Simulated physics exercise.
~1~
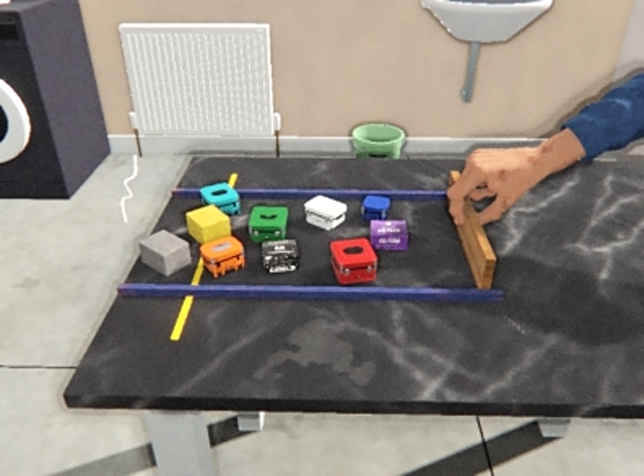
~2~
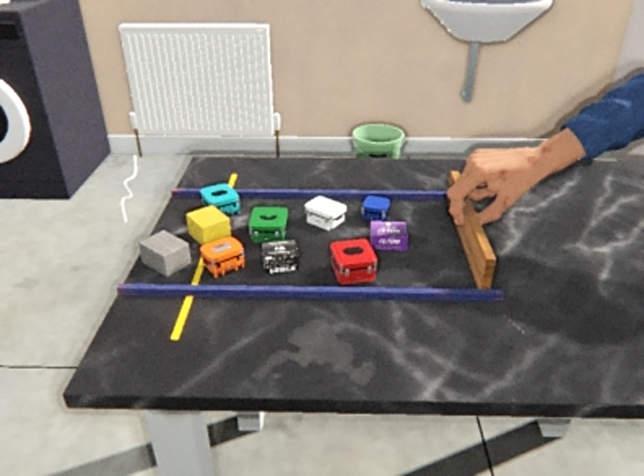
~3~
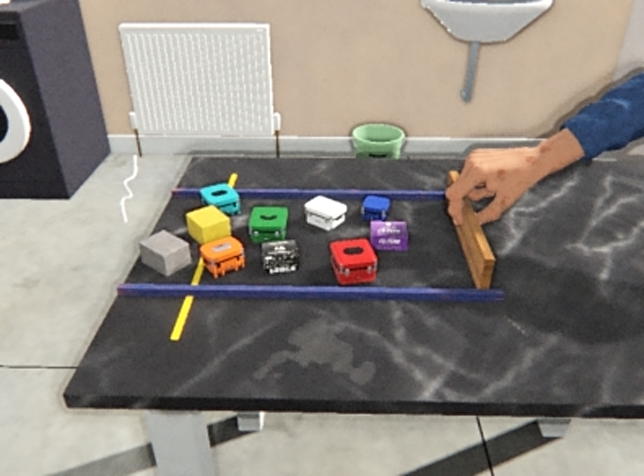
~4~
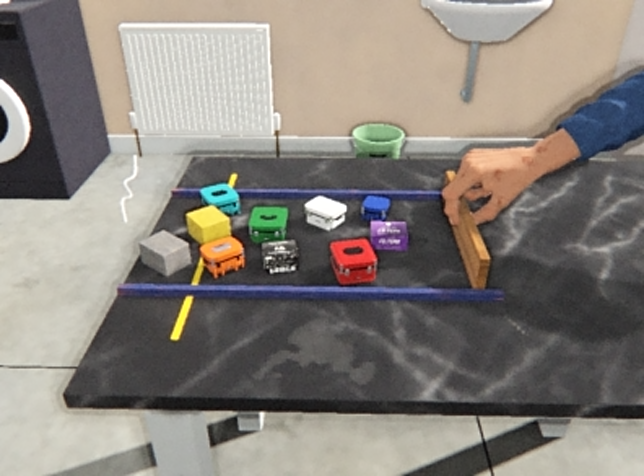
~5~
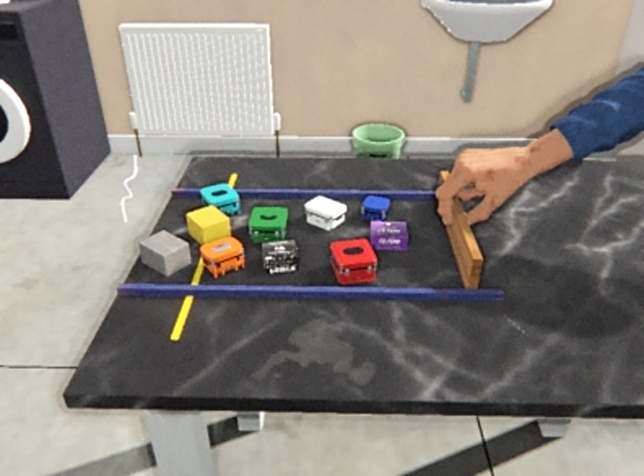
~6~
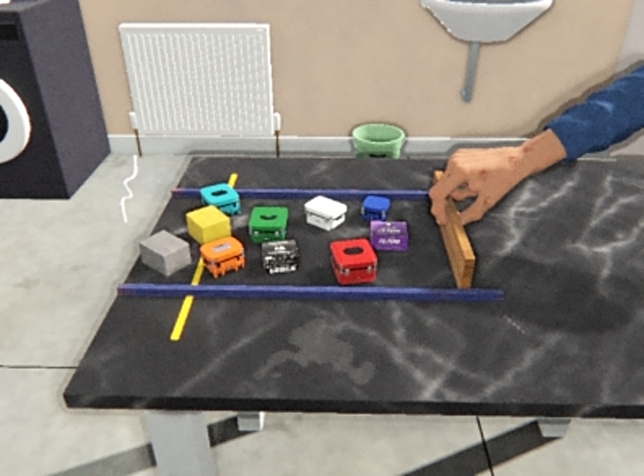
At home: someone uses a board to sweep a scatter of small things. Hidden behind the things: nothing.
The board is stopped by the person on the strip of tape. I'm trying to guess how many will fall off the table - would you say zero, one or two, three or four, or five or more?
The tally of drops is above two and under five.
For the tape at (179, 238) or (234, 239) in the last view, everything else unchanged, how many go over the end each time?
The counts: 7 and 1.
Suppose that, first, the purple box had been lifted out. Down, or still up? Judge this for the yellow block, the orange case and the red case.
Yellow block still up; orange case down; red case still up.
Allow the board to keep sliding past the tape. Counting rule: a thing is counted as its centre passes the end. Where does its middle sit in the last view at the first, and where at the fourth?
I'd say close to (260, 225), and after that close to (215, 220).
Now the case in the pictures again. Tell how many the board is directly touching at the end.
It's 3.
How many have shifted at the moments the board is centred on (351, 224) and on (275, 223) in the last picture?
So far 4, and 10 at the second.
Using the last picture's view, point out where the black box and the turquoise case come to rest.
About (150, 253), and the other about (165, 197).
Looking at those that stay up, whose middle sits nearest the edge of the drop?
Turquoise case ends nearest.
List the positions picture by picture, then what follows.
In the first picture, grey block (165, 253); yellow block (209, 226); turquoise case (220, 201); board (468, 225); tape (211, 238).
In the second picture, yellow block (209, 226); white case (326, 214).
In the third picture, turquoise case (220, 202); green case (269, 225).
In the fourth picture, grey block (165, 253); red case (353, 262).
In the fifth picture, yellow block (209, 226); board (457, 225).
In the sixth picture, grey block (165, 253); yellow block (209, 226); turquoise case (220, 202); board (450, 225); tape (211, 238).
A little later, none off yet; grey block at rest near (165, 253); yellow block at rest near (209, 226); turquoise case at rest near (220, 202).
When it is over, the number that fall off is three or four; down, orange case, yellow block and grey block.
